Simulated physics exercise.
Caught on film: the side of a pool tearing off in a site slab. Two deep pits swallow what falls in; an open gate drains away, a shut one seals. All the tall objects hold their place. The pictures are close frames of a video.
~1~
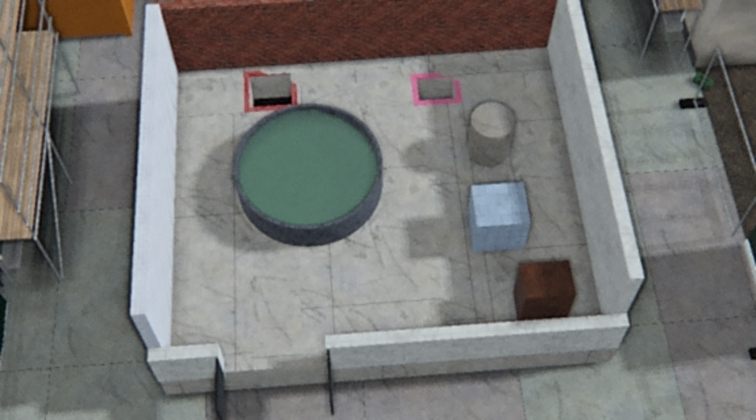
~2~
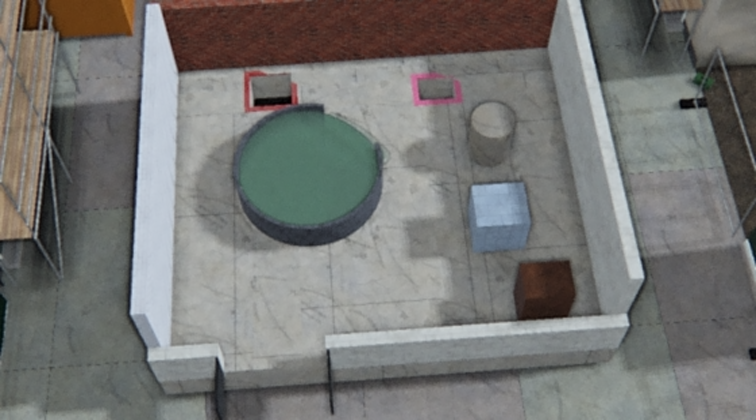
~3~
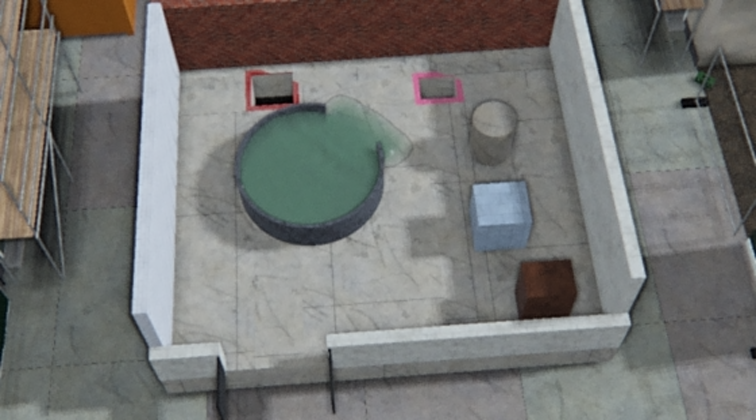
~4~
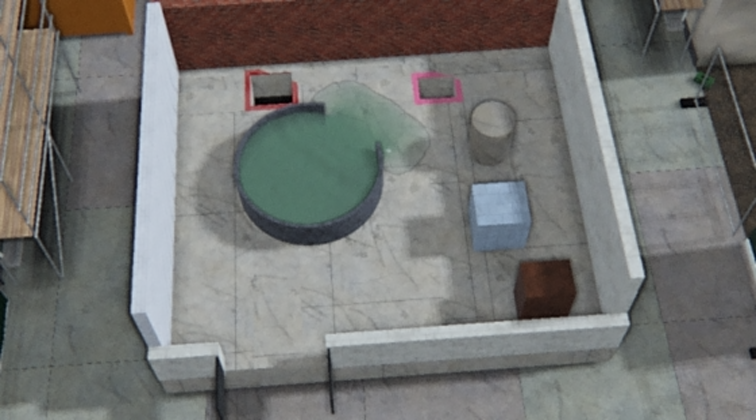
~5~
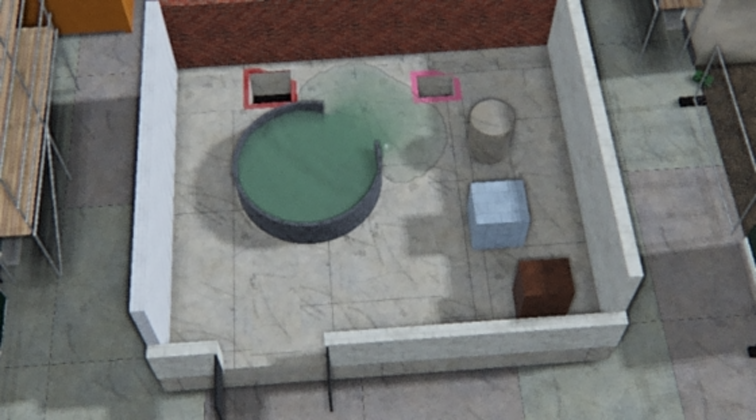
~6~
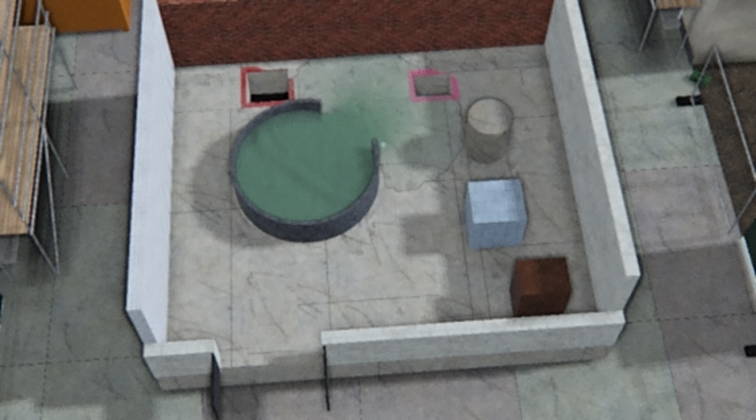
Green water sits still in a round, dark-walled pool on a walled concrete slab until a section of the pool's far right side opens. The water pours out through the gap and fans across the pale floor, spreading thinly past the pink-edged pit toward the grey cylinder, while the blocks stay still.
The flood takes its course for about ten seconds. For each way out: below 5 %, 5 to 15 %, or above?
The gate takes less than 5 %; the red pit takes between 5 and 15 %; the pink pit takes more than 15 %.
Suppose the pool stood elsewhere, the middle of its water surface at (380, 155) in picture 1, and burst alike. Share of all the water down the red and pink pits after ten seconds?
Roughly, in per cent: Red 4, pink 45.
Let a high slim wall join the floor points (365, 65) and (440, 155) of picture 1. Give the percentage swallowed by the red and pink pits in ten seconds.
Parts in a hundred: Red 35, pink 2.
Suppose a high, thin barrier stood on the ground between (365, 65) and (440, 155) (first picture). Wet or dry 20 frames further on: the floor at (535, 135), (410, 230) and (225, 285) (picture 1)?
In turn: Not flooded, wet, not flooded.
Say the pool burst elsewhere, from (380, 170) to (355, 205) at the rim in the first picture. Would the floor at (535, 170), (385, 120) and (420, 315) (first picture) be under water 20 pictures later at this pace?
One after the other: Under water, free of water, wet.
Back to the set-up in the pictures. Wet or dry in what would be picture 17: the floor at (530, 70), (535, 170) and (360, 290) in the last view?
One after the other: Flooded, clear, dry.
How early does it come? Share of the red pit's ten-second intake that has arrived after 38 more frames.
I make it 65 per cent.
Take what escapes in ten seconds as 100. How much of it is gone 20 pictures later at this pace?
Roughly 40 per cent.
A moment on, water covers 20 % of the floor; the gate 0 %, the red pit 0 %, the pink pit 3 %.
Next, water covers 25 % of the floor; the gate 0 %, the red pit 0 %, the pink pit 8 %.
Then, water covers 35 % of the floor; the gate 0 %, the red pit 2 %, the pink pit 15 %.
Later, water covers 50 % of the floor; the gate 0 %, the red pit 5 %, the pink pit 25 %.
In the end, water covers 80 % of the floor; the gate 0 %, the red pit 8 %, the pink pit 34 %.
